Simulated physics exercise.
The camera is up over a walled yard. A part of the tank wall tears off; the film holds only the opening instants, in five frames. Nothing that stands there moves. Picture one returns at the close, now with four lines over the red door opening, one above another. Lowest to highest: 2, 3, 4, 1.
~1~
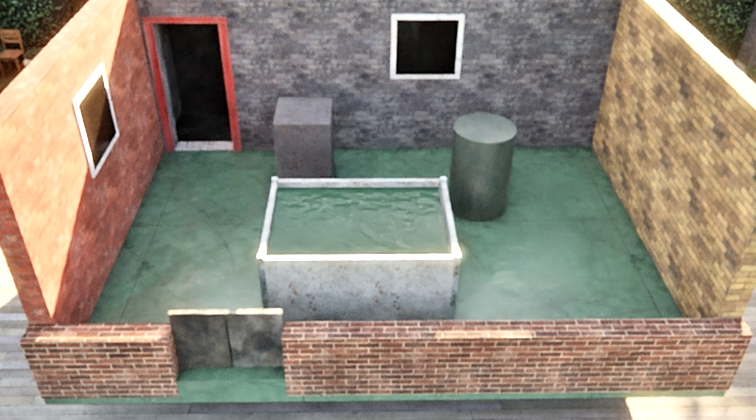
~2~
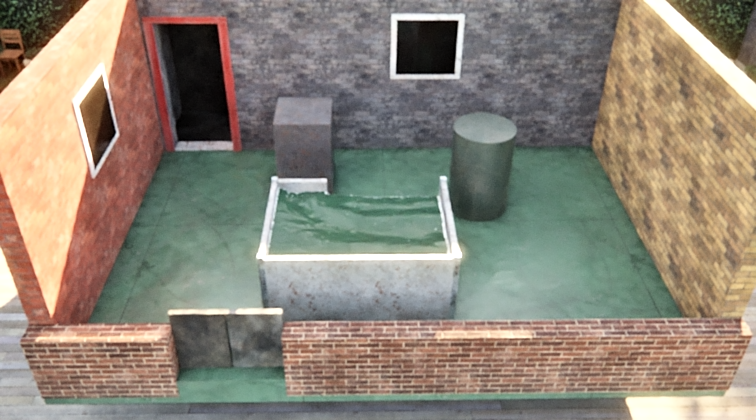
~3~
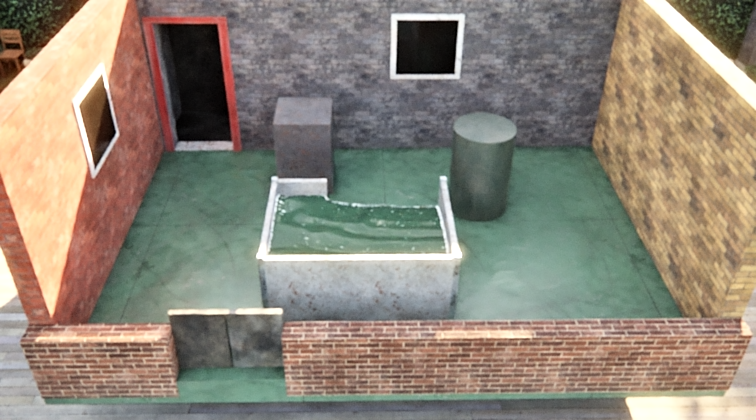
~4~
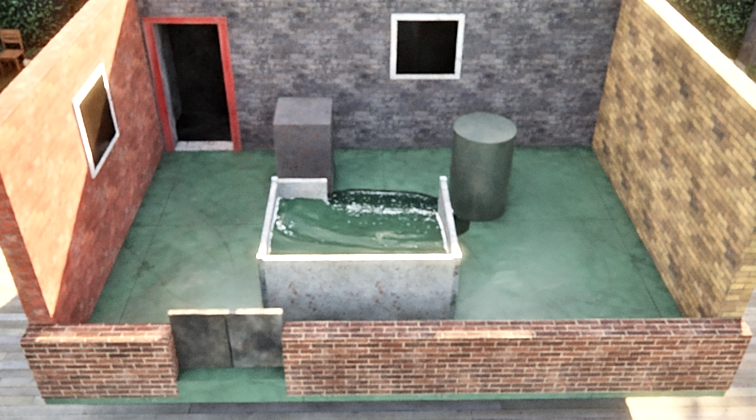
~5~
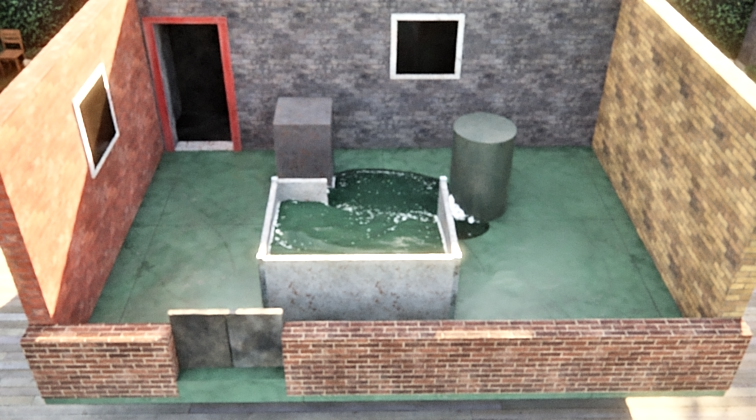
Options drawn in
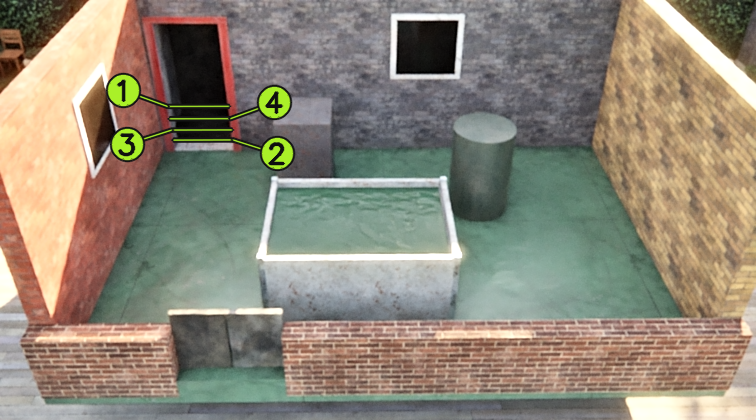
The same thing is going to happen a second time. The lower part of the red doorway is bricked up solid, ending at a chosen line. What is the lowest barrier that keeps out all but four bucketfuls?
Choose 2.
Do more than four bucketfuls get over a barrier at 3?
No, that is safe.
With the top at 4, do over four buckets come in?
No.
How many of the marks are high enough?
All of them.
In lime, 1 at (198, 106); 2 at (203, 140); 3 at (201, 130); 4 at (200, 118); from the bottom up 2, 3, 4, 1.
If 1 is chosen, nothing gets over.
If 2 is chosen, a splash gets over, under a bucket.
If 3 is chosen, nothing gets over.
If 4 is chosen, nothing gets over.
